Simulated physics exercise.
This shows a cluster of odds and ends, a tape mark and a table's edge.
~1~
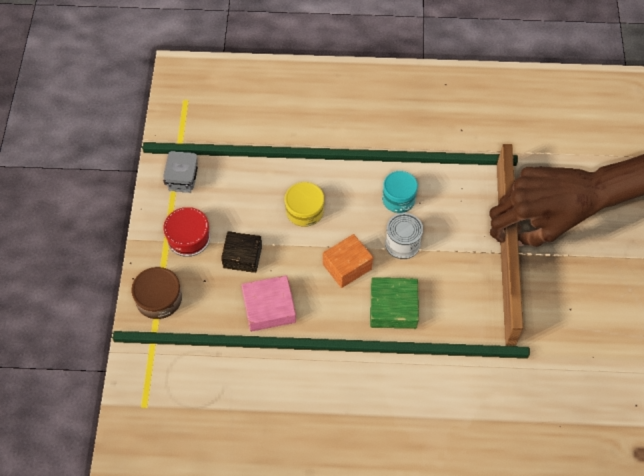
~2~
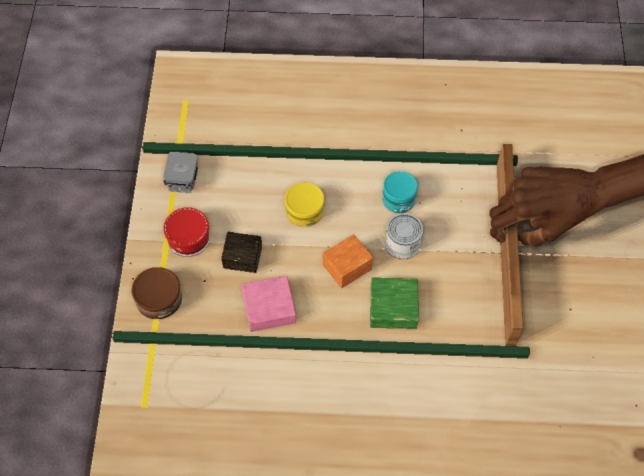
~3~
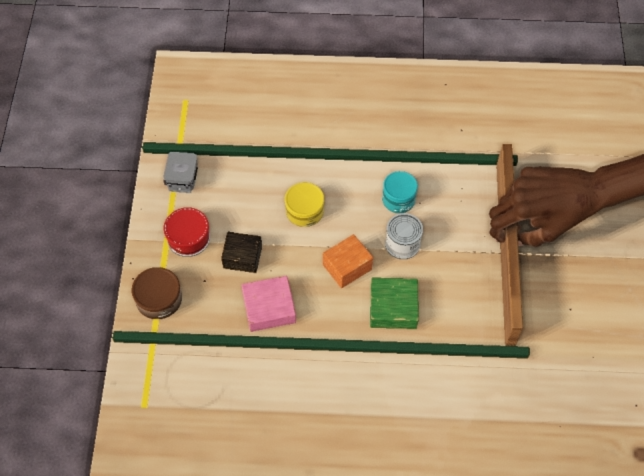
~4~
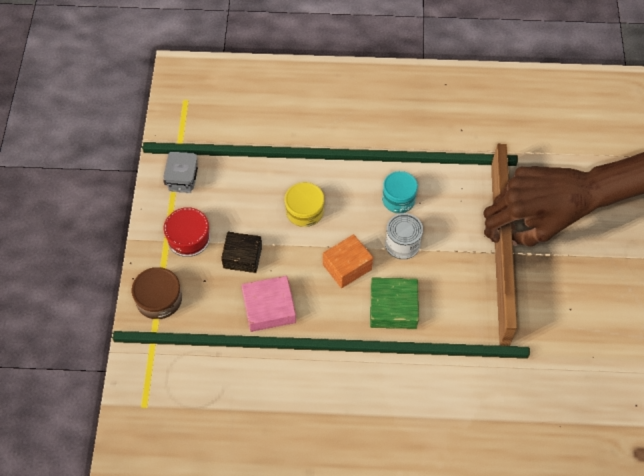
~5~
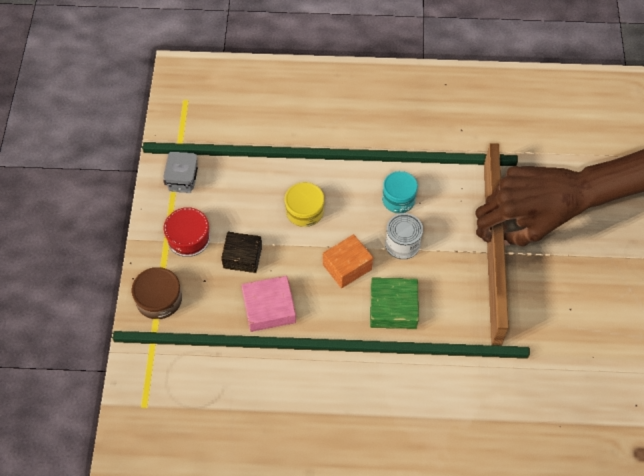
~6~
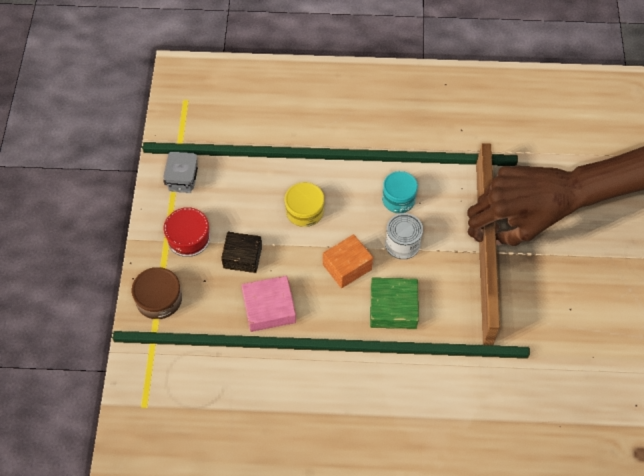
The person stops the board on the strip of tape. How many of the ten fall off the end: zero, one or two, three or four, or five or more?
As it turns out, the number that fall off is five or more.
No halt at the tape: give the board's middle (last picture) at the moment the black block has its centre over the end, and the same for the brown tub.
At (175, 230) for the black block; at (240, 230) for the brown tub.
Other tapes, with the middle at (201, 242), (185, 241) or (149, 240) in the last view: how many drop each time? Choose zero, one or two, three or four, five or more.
For each place: 1 or 2; 3 or 4; 5 or more.
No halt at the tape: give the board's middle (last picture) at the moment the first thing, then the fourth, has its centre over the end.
Its middle is around (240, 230) and later (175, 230).
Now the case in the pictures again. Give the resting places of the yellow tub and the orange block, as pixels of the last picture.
The yellow tub stops around (153, 191); the orange block around (136, 260).
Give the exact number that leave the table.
Fallen: 5.
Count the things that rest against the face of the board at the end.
The number is 5.
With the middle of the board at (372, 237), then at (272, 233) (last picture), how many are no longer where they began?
At the one place 4, at the other 9.
Soon after, none off yet; brown tub at rest near (157, 294); grey case at rest near (182, 173); red tin at rest near (187, 232).
In the end, the number that fall off is five or more; gone, pink block, black block, red tin, grey case and brown tub.
